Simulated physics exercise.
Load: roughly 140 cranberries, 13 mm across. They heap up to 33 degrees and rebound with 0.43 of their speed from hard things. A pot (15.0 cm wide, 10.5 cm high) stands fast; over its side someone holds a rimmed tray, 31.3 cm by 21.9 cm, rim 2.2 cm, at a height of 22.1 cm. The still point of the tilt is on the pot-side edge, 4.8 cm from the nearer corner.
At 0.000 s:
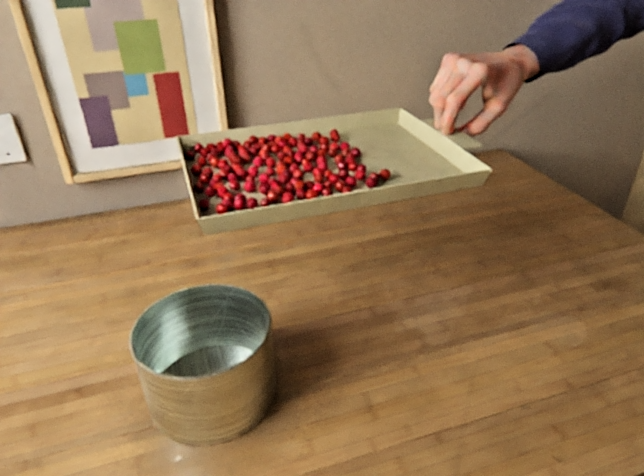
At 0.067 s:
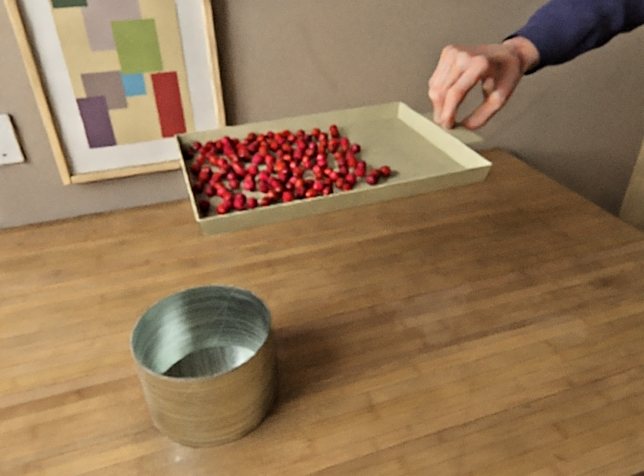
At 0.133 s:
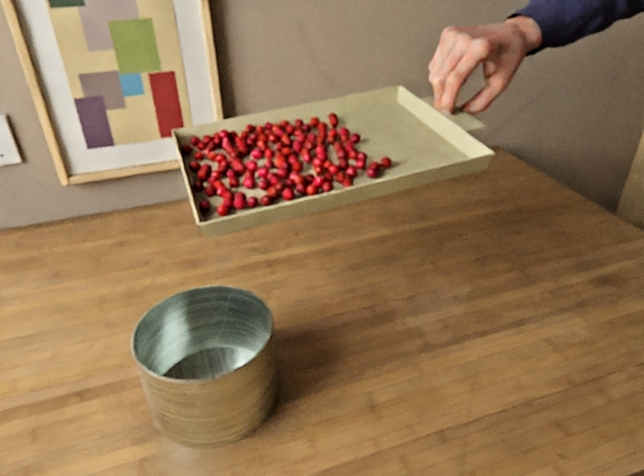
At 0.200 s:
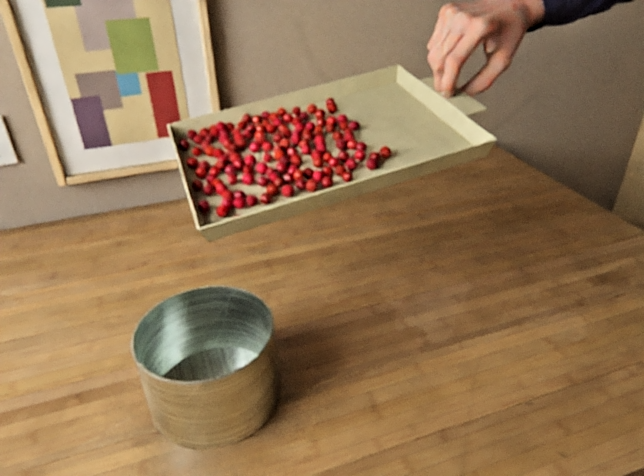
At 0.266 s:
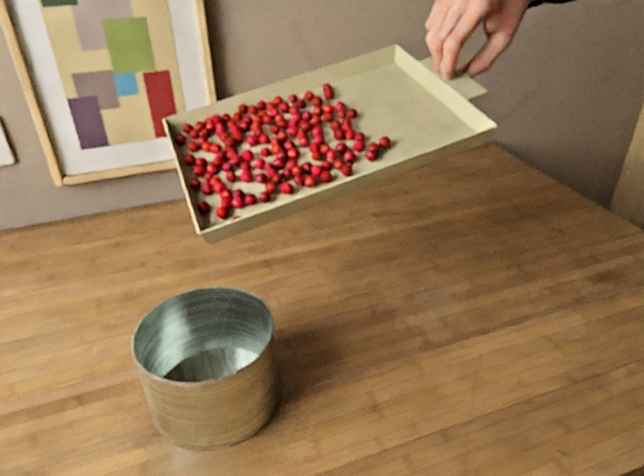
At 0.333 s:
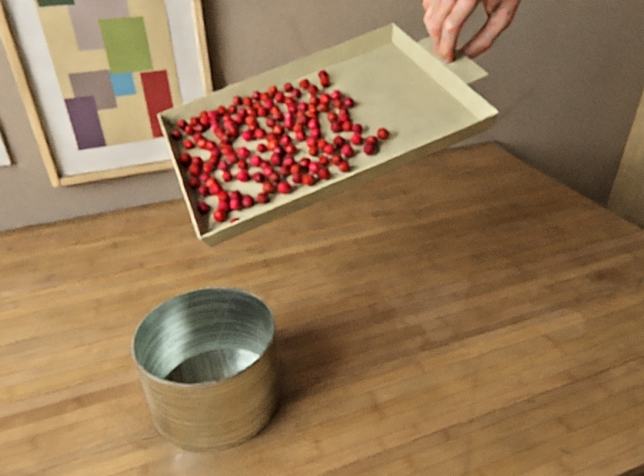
Tray of red cranberries tilting steadily above a round metal pot on a wooden table, a hand raising its right end.
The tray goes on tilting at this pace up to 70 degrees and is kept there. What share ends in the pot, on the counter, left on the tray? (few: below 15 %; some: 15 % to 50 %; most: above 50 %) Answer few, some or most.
Pot few, counter few, tray most.
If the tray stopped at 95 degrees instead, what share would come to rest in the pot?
In that case some 95 per cent.
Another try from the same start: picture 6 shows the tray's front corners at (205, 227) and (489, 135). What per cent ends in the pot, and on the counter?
Pot 0, counter 0.
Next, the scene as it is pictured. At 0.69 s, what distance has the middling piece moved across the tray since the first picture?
About 5 cm.
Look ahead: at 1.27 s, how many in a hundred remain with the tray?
Some 100 per cent of the load.
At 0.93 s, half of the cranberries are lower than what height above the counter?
About 30 cm.
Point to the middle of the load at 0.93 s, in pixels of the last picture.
Around (220, 147).
After 0.69 s, tilt 44 degrees; the tray holds 100 %, the pot 0 %.
After 0.93 s, tilt 61 degrees; the tray holds 100 %, the pot 0 %.
After 1.27 s, tilt 70 degrees; the tray holds 100 %, the pot 0 %.
At rest (1.6 s), pot 0 %, counter 0 %, tray 100 %.
